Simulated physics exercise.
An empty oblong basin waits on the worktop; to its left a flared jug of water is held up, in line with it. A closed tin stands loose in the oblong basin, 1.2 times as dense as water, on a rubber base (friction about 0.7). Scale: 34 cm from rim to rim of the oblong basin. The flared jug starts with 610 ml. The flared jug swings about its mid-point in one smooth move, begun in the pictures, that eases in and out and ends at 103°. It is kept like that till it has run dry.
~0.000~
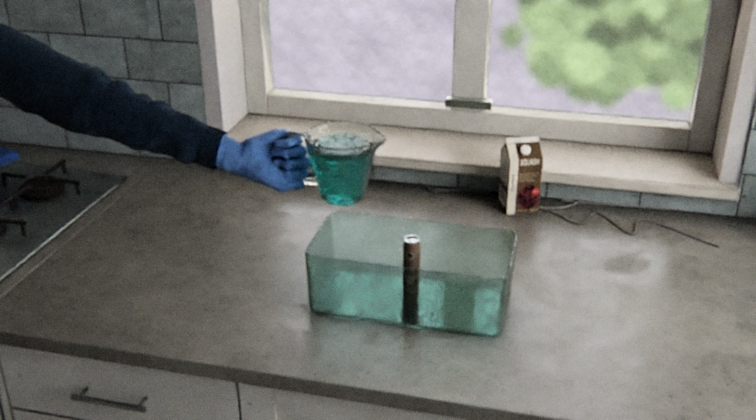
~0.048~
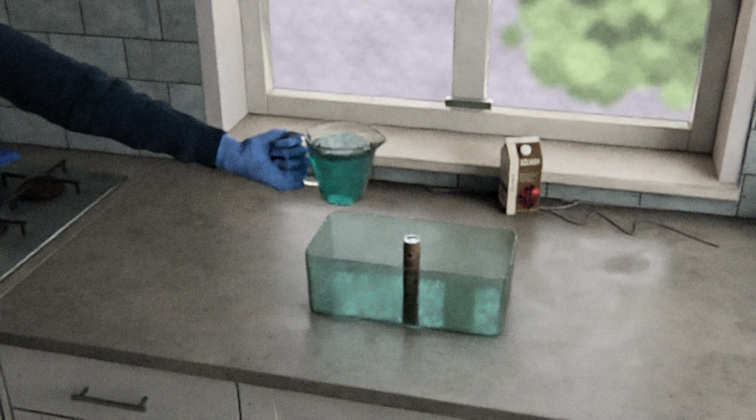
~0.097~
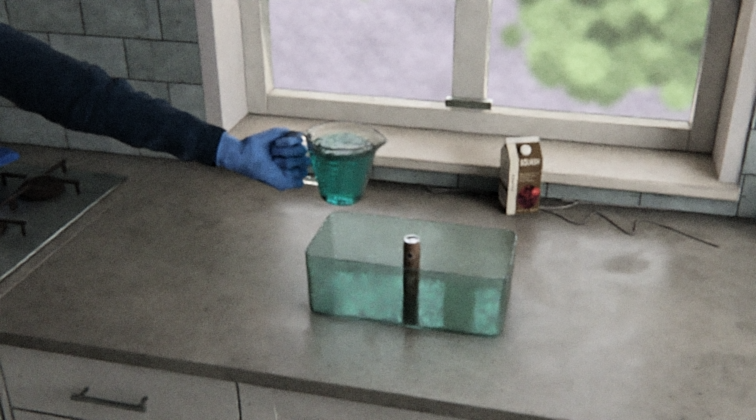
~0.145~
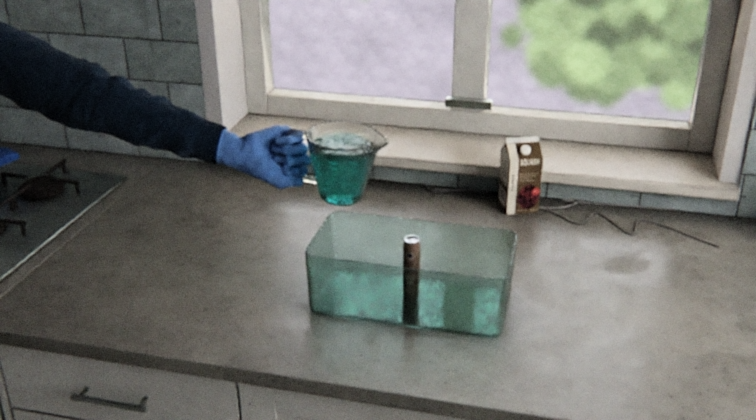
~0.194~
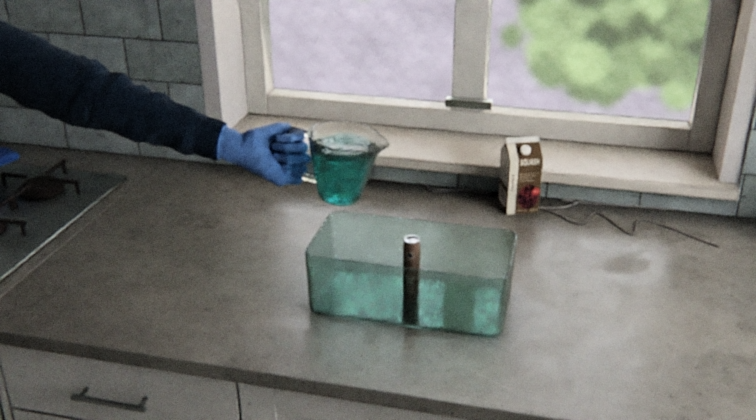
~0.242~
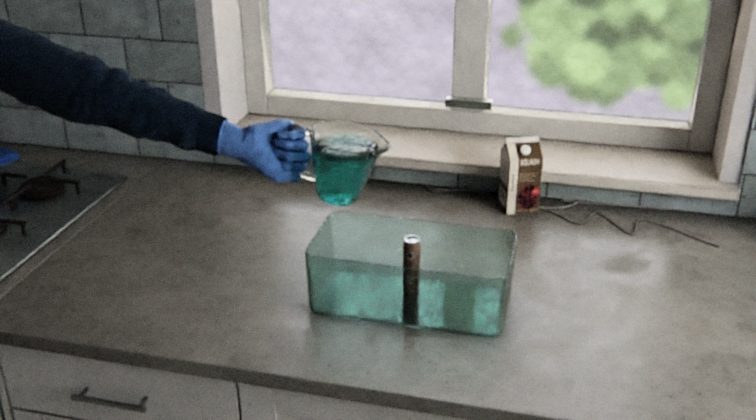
The video shows a blue-gloved hand holding a clear jug of teal liquid above a worktop, to the left of a greenish oblong basin containing a dark upright cylinder; after staying nearly still, the jug leans slightly to the right.
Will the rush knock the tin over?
The tin goes over.
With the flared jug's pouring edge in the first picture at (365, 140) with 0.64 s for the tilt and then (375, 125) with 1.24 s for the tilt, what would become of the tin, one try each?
First it topples; then it topples.
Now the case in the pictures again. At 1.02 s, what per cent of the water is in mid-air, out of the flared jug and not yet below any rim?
Some 14 per cent.
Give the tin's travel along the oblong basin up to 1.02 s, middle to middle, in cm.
Some 0 cm.
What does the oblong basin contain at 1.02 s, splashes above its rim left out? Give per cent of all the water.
Some 70 per cent.
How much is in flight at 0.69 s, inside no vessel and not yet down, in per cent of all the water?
Some 20 per cent.
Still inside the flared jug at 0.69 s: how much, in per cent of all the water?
Near 72 in a hundred.
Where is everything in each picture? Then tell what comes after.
It leans 0°; its right rim is at (386, 140); the water meets the walls at (312, 141) and (376, 146); the oblong basin's rim runs from (318, 233) to (513, 256); the tin's top is at (412, 242), in the first frame.
It leans 0°; its right rim is at (387, 140); the water meets the walls at (312, 140) and (376, 146), in the second frame.
It leans 2°; its right rim is at (387, 141); the water meets the walls at (312, 140) and (376, 147), in the third frame.
It leans 3°; its right rim is at (388, 143); the water meets the walls at (313, 140) and (377, 148), in the fourth frame.
It leans 6°; its right rim is at (390, 145); the water meets the walls at (314, 140) and (379, 148), in the fifth frame.
It leans 9°; its right rim is at (391, 148); the water meets the walls at (316, 141) and (381, 149), in the sixth frame.
By 0.69 s the tilt is 61° and 72 per cent is still to pour; the tin stands where it began.
By 1.02 s the tilt is 95° and 16 per cent is still to pour; the tin stands where it began.
By 1.37 s the tilt is 103° and 0 per cent is still to pour; the tin lies on its side.
By 1.74 s the tilt is 103° and 0 per cent is still to pour; the tin lies on its side.
At rest the tin lies on its side.
